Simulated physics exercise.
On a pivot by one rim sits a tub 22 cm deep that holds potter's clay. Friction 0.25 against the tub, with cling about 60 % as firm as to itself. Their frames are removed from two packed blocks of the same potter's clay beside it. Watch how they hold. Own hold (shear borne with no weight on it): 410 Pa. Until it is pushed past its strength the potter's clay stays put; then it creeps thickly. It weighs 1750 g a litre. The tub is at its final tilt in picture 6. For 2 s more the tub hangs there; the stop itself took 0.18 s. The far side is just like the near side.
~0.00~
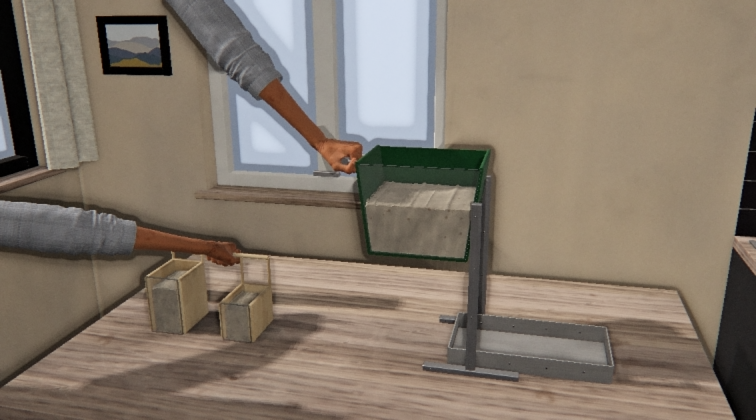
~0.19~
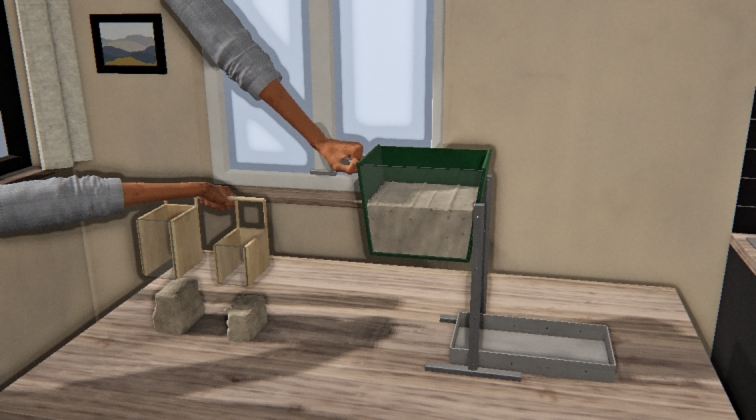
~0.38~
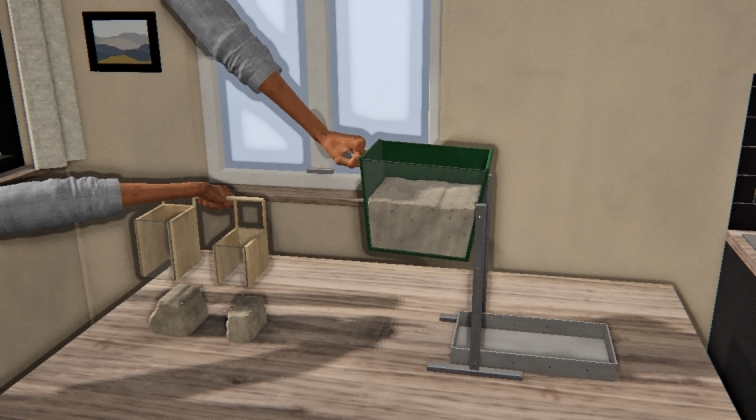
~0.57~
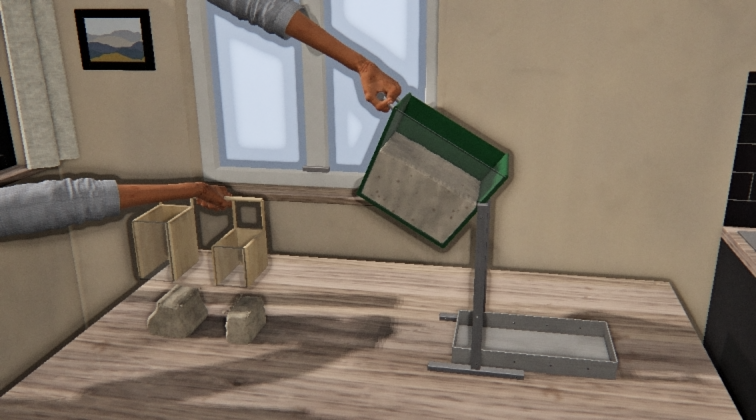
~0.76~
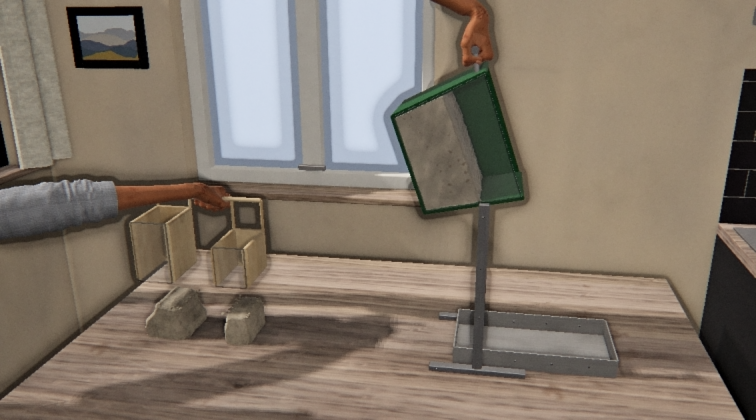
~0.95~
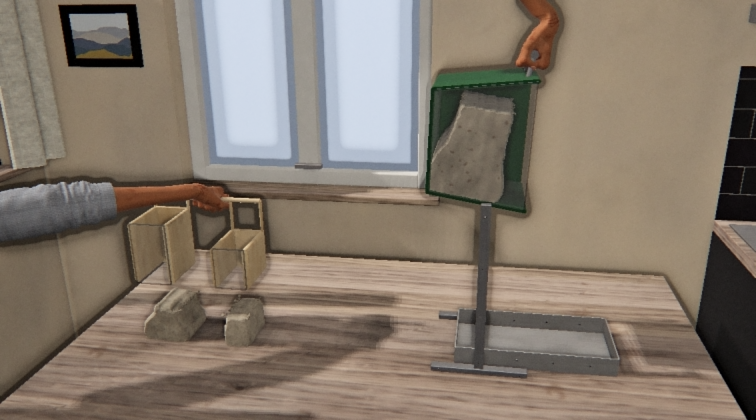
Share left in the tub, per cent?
48 per cent.
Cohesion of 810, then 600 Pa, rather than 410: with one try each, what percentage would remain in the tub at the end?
Result: 40 % for the first case, 55 % for the second.
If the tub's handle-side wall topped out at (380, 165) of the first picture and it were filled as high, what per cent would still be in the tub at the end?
The tub would end up holding some 50 % of it.
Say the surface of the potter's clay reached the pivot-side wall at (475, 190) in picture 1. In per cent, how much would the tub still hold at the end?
35 %.
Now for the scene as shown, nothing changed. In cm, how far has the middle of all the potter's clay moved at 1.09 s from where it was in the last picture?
Around 8 centimetres.
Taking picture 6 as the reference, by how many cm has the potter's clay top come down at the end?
13 cm or so.
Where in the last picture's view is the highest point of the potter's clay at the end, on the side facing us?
(452, 162).
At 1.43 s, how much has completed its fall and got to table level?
About 45 %.
After 1.09 s, the tub is at 92 degrees and holds 80 %.
After 1.26 s, the tub is at 92 degrees and holds 50 %.
After 1.43 s, the tub is at 92 degrees and holds 48 %.
After 1.60 s, the tub is at 92 degrees and holds 48 %.
After 2.95 s, the tub is at 92 degrees and holds 48 %.
